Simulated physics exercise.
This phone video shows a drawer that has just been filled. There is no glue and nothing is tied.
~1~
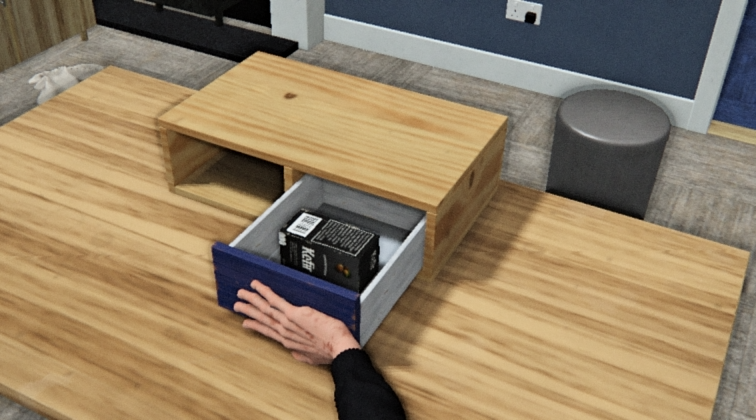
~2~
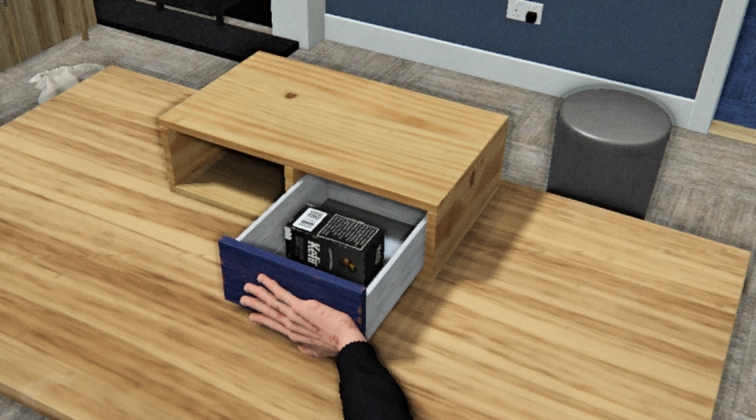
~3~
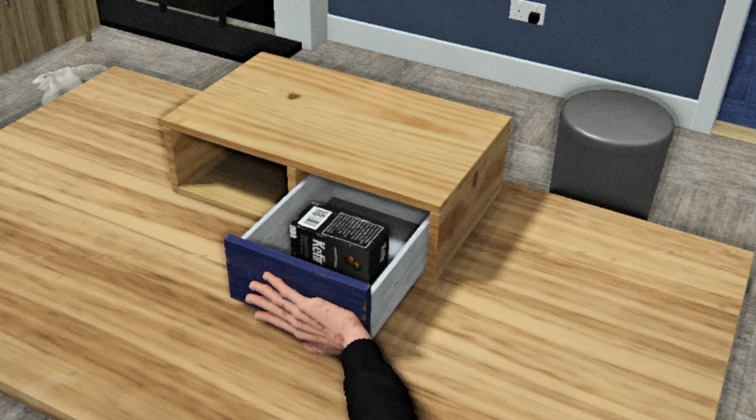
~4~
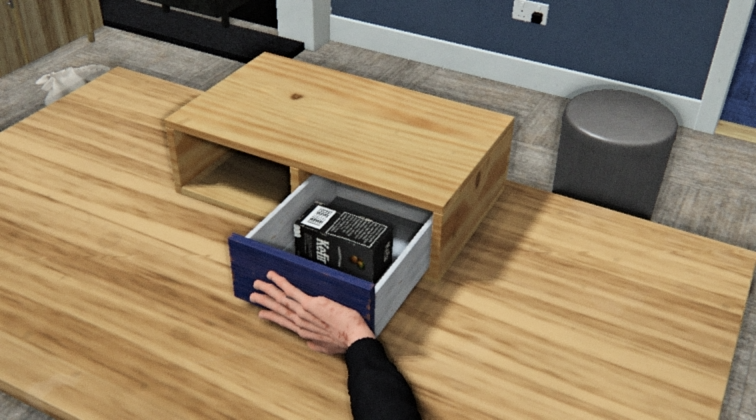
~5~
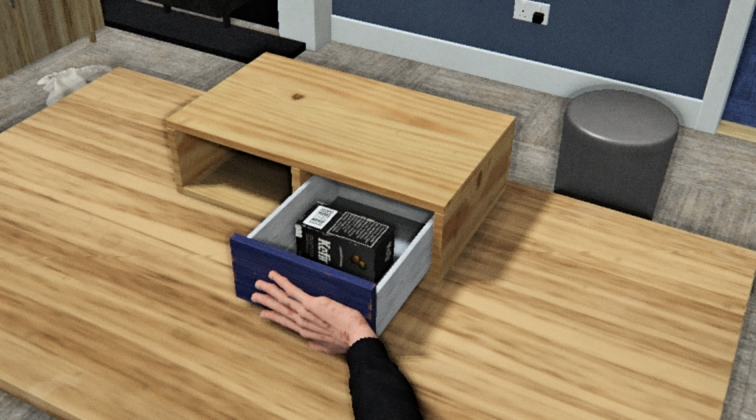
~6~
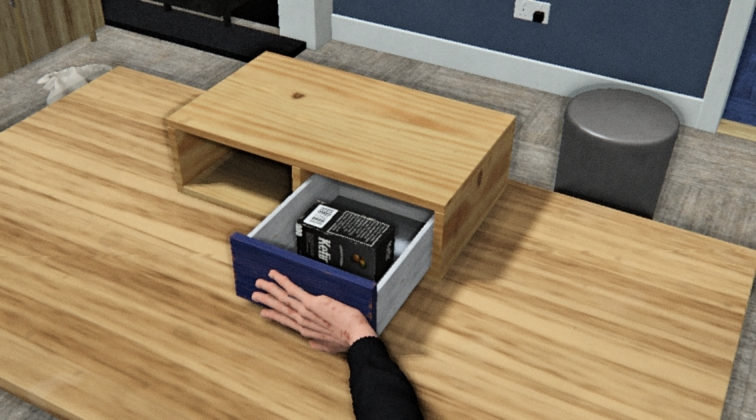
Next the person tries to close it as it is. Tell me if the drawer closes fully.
My guess is the drawer makes it in completely.
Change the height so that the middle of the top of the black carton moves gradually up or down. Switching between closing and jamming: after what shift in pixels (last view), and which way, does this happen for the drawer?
Up by around 24 pixels.
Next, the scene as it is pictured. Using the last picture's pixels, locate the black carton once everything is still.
Its middle is close to (403, 179).
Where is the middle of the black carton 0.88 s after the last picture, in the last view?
Its middle will be near (393, 190).
Then, 0.42 s later than the last frame, drawer starting in.
Then, 0.66 s later than the last frame, drawer about half in.
Then, 0.88 s later than the last frame, drawer nearly in.
When it is over, the drawer shuts flush.
